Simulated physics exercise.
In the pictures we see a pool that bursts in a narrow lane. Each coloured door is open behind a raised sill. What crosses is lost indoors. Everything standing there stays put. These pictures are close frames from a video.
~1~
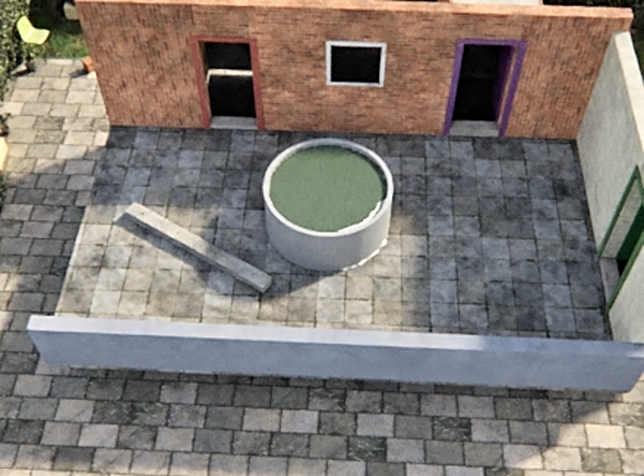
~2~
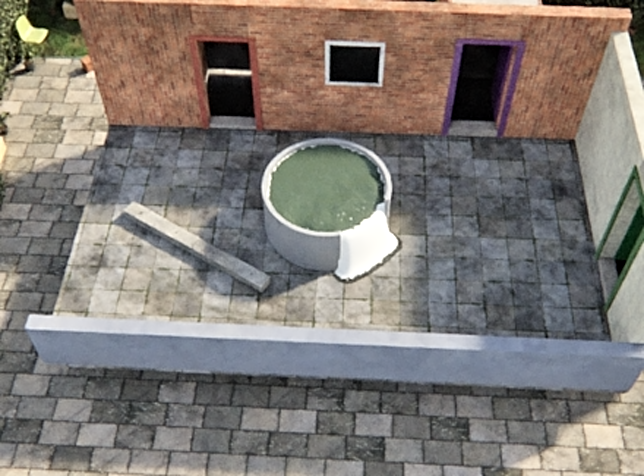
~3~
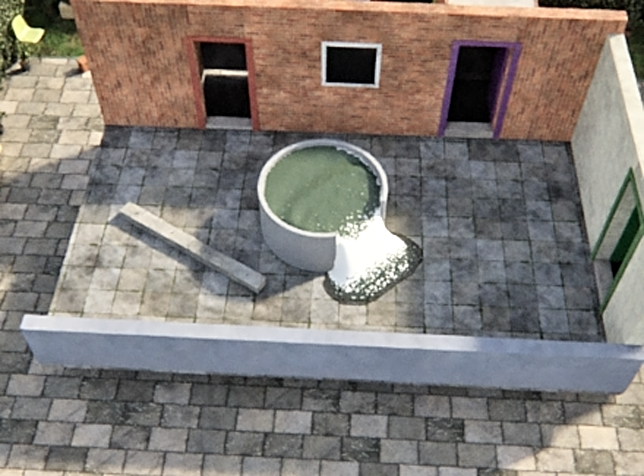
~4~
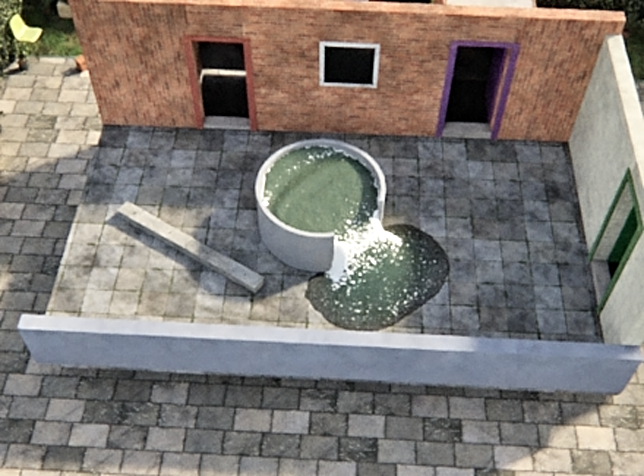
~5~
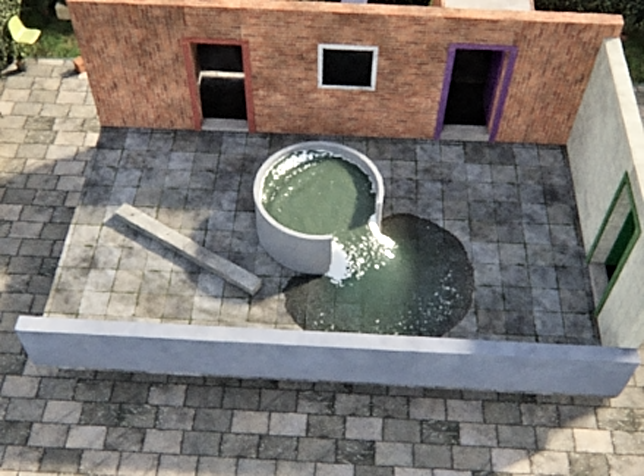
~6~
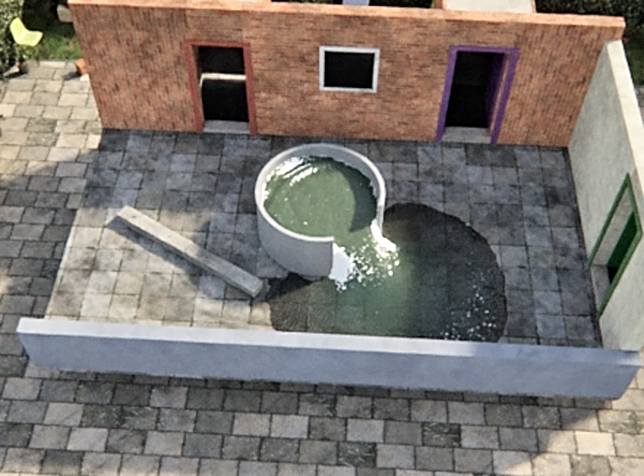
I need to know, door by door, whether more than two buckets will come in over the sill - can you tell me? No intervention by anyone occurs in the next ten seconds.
Outcome: The red door ends up at or below the line. The purple door ends up at or below the line. The green door ends up above the line.
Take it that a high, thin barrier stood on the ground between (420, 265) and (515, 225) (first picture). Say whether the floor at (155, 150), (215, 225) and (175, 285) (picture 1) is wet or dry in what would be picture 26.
Untouched, untouched, soaked.
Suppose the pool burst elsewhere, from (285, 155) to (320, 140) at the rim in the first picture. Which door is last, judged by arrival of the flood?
The green door is last.
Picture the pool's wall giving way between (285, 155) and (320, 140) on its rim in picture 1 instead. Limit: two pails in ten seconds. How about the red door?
My reading: Red door floods.
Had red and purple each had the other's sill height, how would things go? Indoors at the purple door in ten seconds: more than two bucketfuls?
Short answer: Purple door gets swamped.
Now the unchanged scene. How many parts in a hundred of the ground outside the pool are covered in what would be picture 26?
Close to 55 %.
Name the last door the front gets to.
Going by the pictures, I'd say the door marked red.
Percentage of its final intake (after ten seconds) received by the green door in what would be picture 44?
Near 100 in a hundred.
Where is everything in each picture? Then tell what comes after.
The round pool at (328, 188) is whole and still, in the first picture.
The front is at (343, 279), out from the gap at (367, 243), in the second picture.
The front is at (342, 299), out from the gap at (363, 246), in the third picture.
The front is at (444, 270), out from the gap at (360, 248), in the fourth picture.
The front is at (462, 310), out from the gap at (358, 250), in the fifth picture.
Water pours out at (360, 252) and has run to a hidden place, in the sixth picture.
A moment on, water covers 30 % of the floor; the red door not reached, the purple door not reached, the green door wet at the sill, nothing in.
Next, water covers 35 % of the floor; the red door not reached, the purple door not reached, the green door under two buckets in.
Then, water covers 55 % of the floor; the red door not reached, the purple door not reached, the green door over two buckets in.
Later, water covers 80 % of the floor; the red door wet at the sill, nothing in, the purple door under two buckets in, the green door far over two buckets in.
In the end, water covers 95 % of the floor; the red door wet at the sill, nothing in, the purple door under two buckets in, the green door far over two buckets in.
